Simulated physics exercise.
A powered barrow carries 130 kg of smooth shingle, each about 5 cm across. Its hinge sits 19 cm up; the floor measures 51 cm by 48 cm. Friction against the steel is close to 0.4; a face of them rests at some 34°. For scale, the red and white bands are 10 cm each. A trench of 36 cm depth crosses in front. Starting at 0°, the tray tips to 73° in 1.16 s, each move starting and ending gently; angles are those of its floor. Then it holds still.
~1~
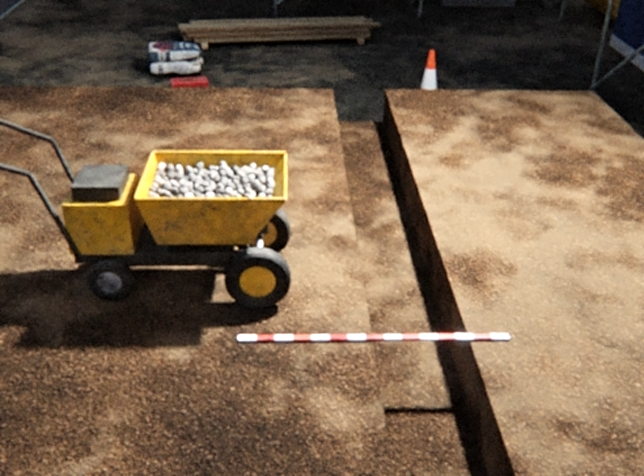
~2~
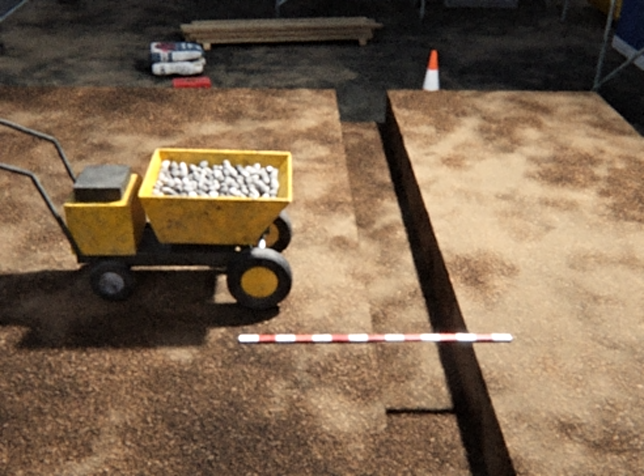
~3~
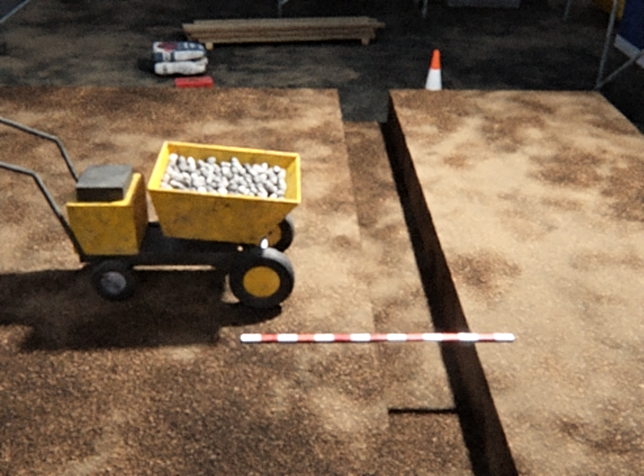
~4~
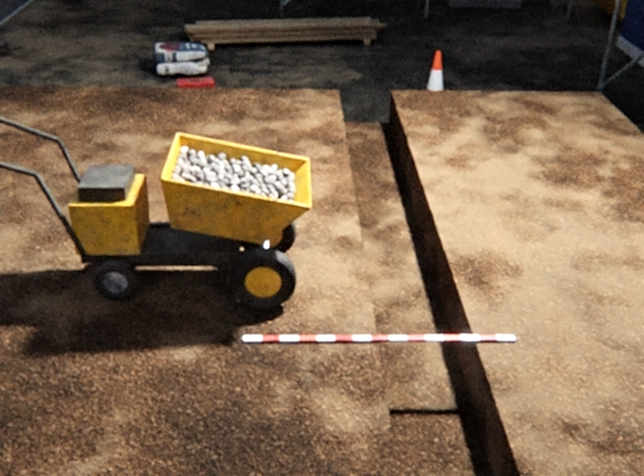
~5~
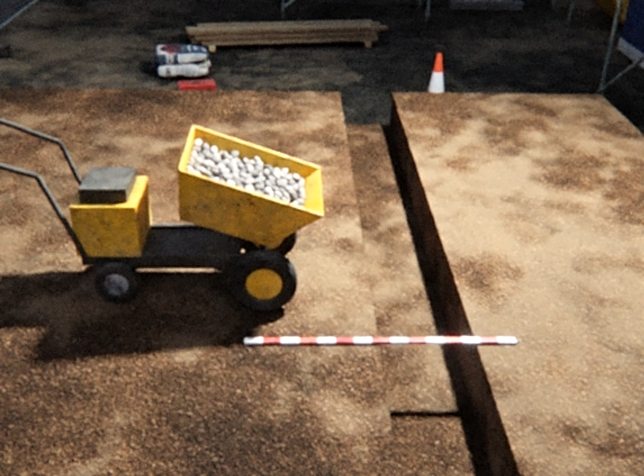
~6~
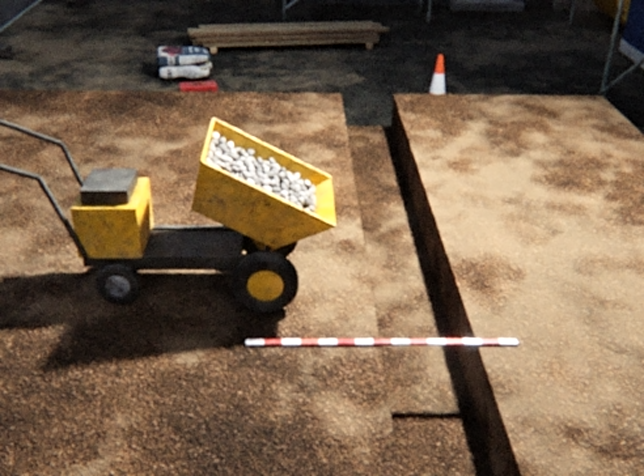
Yellow powered barrow standing beside a trench, its tray of pale rounded stones tilting steadily steeper towards the right, stones staying heaped inside.
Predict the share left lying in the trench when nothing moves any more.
Close to 100 in a hundred.
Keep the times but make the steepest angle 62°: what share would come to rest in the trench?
In that case some 80 per cent.
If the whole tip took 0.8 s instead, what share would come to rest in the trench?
In that case some 100 per cent.
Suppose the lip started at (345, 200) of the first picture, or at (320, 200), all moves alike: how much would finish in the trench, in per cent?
Near 85 per cent from the first place, 100 from the second.
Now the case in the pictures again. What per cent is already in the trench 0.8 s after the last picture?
About 45 per cent by then.
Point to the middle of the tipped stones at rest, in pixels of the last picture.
Around (411, 324).
Then, 0.4 s after the last picture the floor is at 62°, 100 % in the tray; the foremost stones are at (359, 241).
Then, 0.8 s after the last picture the floor is at 73°, 55 % in the tray, 1 % short of the trench, 44 % in the trench; the foremost stones are at (440, 331).
Then, 1.1 s after the last picture the floor is at 73°, 23 % in the tray, 2 % short of the trench, 75 % in the trench; the foremost stones are at (449, 322).
Then, 3.1 s after the last picture the floor is at 73°, 0 % in the tray, 100 % in the trench; the foremost stones are at (453, 336).
